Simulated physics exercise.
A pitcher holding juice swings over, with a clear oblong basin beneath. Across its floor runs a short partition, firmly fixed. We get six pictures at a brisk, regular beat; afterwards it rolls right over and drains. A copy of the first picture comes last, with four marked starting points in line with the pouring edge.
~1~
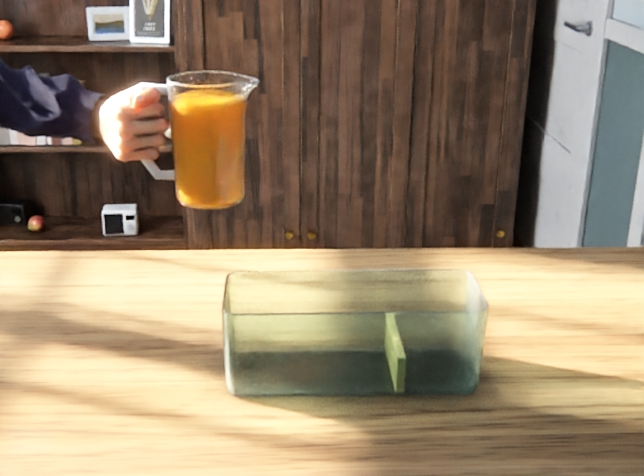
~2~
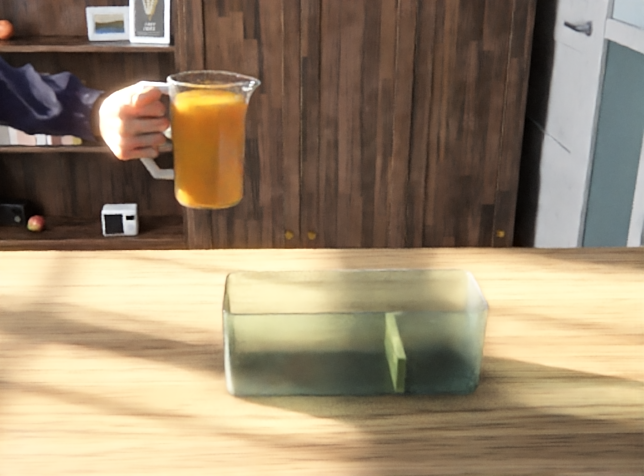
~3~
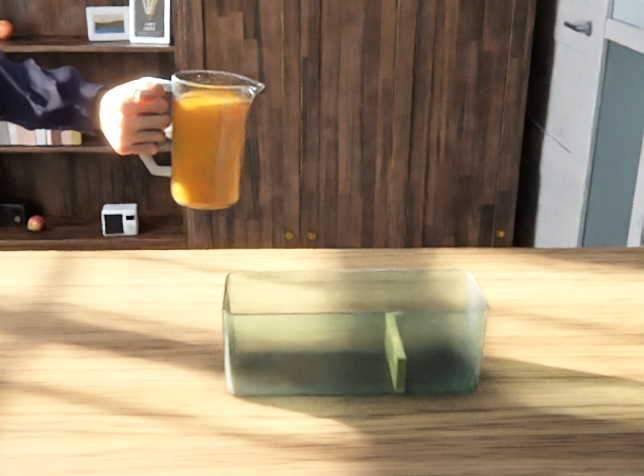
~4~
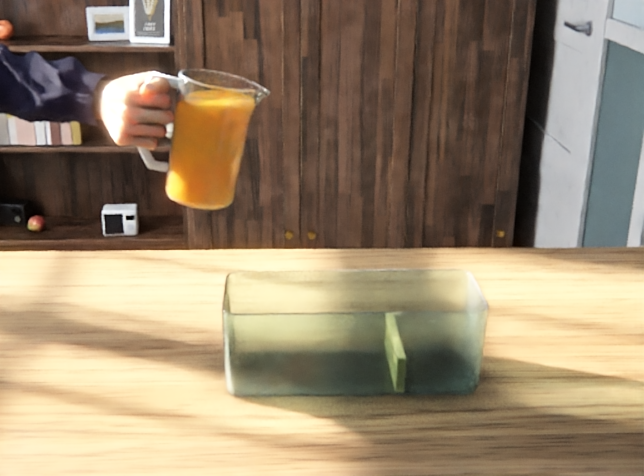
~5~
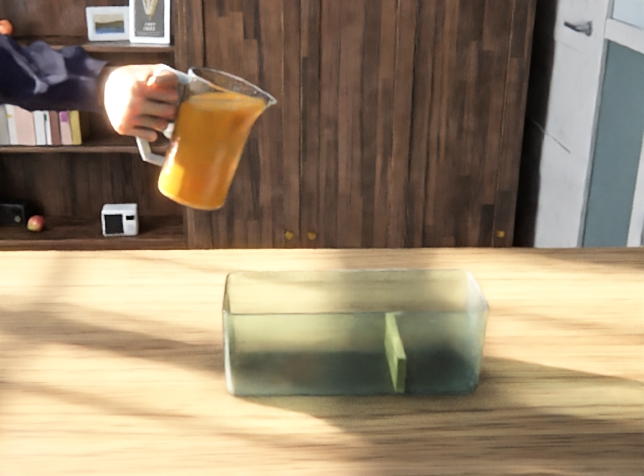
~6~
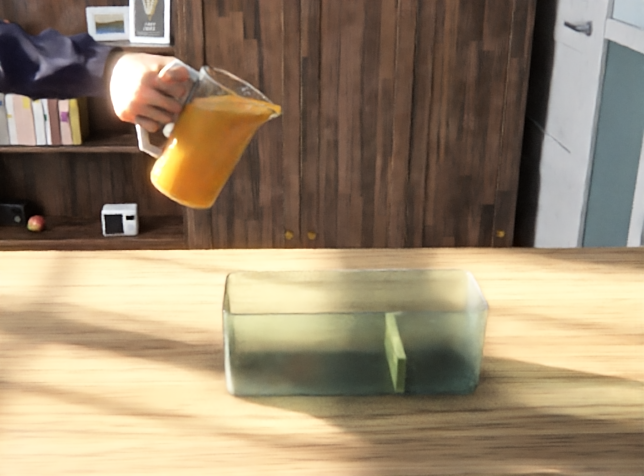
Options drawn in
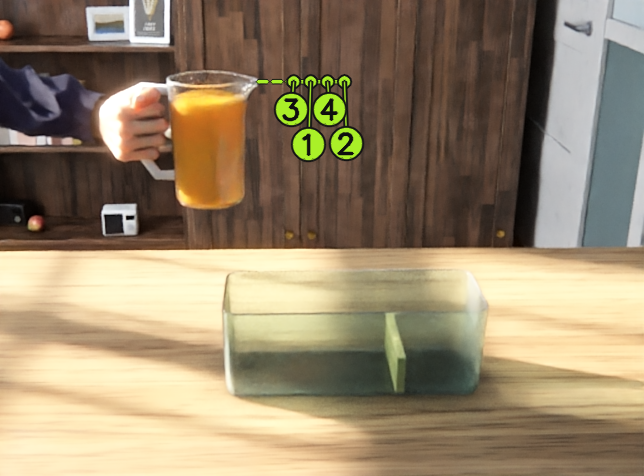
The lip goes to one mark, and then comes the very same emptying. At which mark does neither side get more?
Choose 1.
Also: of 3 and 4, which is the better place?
It is 4.
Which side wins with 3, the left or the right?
The left side.
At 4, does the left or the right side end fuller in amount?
More ends on the right.
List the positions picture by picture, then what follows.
Upright, lip at (258, 81); basin from (227, 393) to (478, 389); top of the wall at (395, 335); nothing has left yet.
Upright, lip at (259, 82); nothing has left yet.
Tipped about 5°, lip at (263, 86); nothing has left yet.
Tipped about 11°, lip at (269, 92); nothing has left yet.
Tipped about 19°, lip at (275, 101); nothing has left yet.
Tipped about 29°, lip at (281, 113); nothing has left yet.
On the marked copy, 1 at (310, 81); 2 at (344, 81); 3 at (293, 81); 4 at (327, 81).
Choosing 1, about 54 % ends left of the wall and 44 % right of it.
Choosing 2, about 7 % ends left of the wall and 91 % right of it.
Choosing 3, about 92 % ends left of the wall and 4 % right of it; 4 % is lost outside.
Choosing 4, about 19 % ends left of the wall and 80 % right of it.
